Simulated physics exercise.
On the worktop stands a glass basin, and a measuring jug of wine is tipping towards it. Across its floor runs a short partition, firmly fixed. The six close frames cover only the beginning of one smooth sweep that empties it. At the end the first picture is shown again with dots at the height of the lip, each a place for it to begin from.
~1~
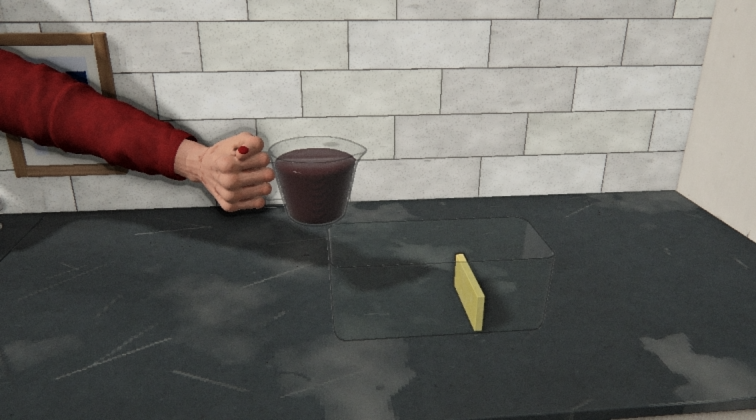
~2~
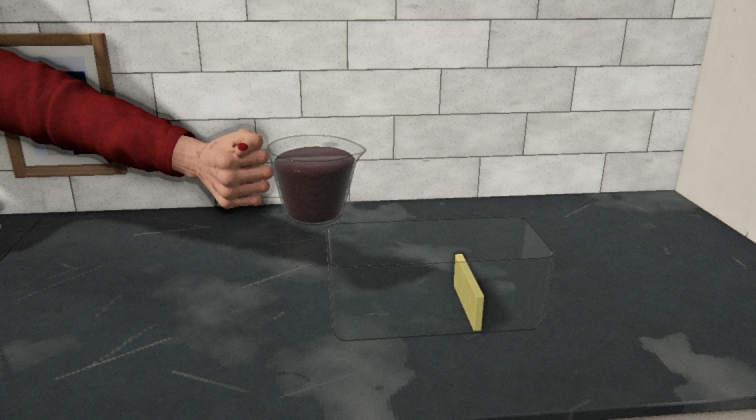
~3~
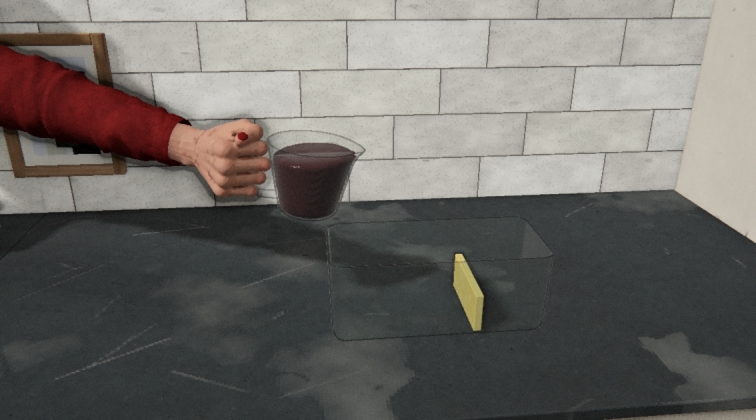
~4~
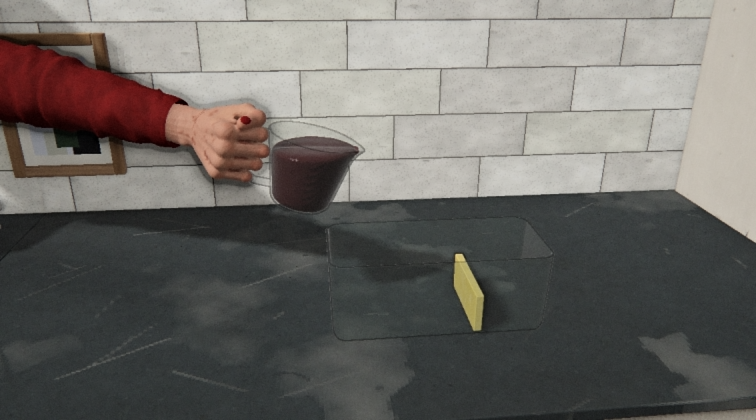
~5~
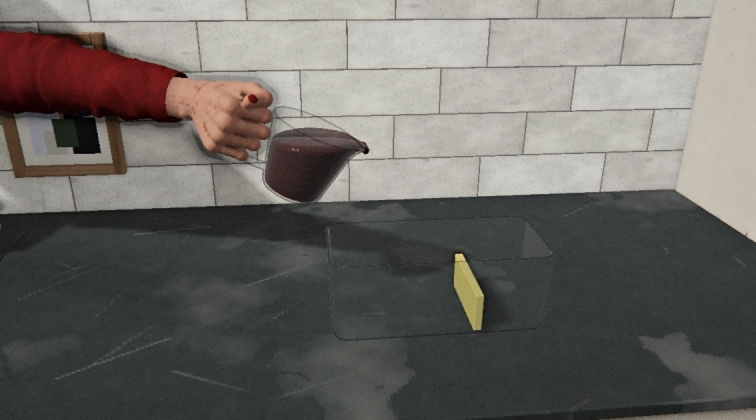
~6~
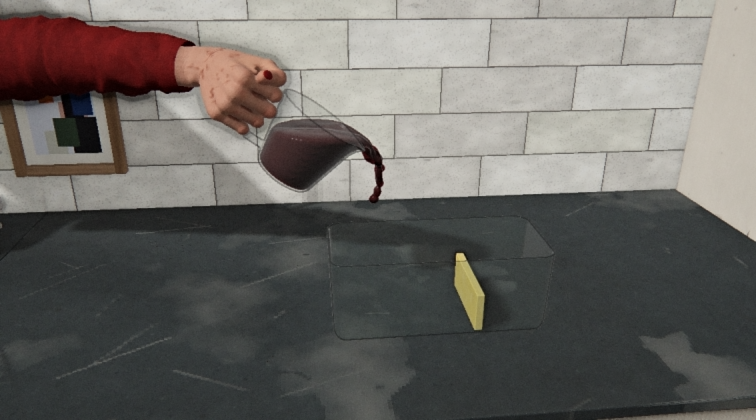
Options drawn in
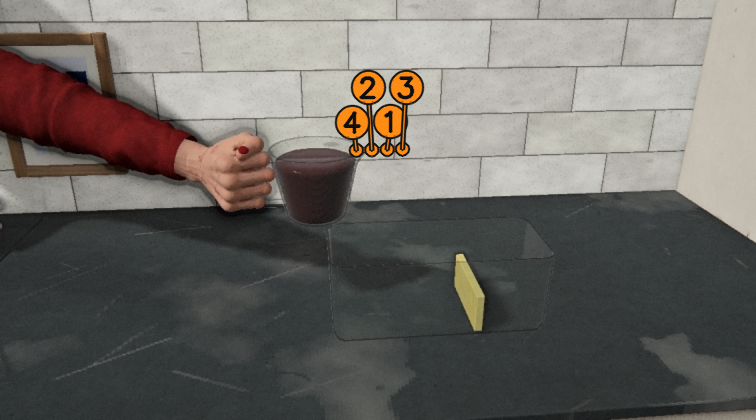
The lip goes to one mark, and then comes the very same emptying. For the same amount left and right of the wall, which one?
The best spot is 3.
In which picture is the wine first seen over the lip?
In picture 5.
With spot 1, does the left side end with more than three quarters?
Yes, it does.
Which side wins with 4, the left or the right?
The left side.
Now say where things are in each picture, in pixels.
Upright, lip at (366, 150); basin from (333, 337) to (542, 325); top of the wall at (470, 274); nothing has left yet, in the first frame.
Upright, lip at (365, 150); nothing has left yet, in the second frame.
Tipped about 7°, lip at (364, 149); nothing has left yet, in the third frame.
Tipped about 14°, lip at (364, 149); nothing has left yet, in the fourth frame.
Tipped about 25°, lip at (363, 149); wine is over the lip, down to (363, 149), in the fifth frame.
Tipped about 37°, lip at (364, 148); wine is over the lip, down to (374, 200), in the sixth frame.
On the marked copy, 1 at (387, 149); 2 at (371, 149); 3 at (402, 149); 4 at (356, 150).
With 1, about 93 % ends left of the wall and 4 % right of it.
With 2, about 95 % ends left of the wall and 3 % right of it.
With 3, about 55 % ends left of the wall and 43 % right of it.
With 4, about 94 % ends left of the wall and 4 % right of it; 3 % is lost outside.
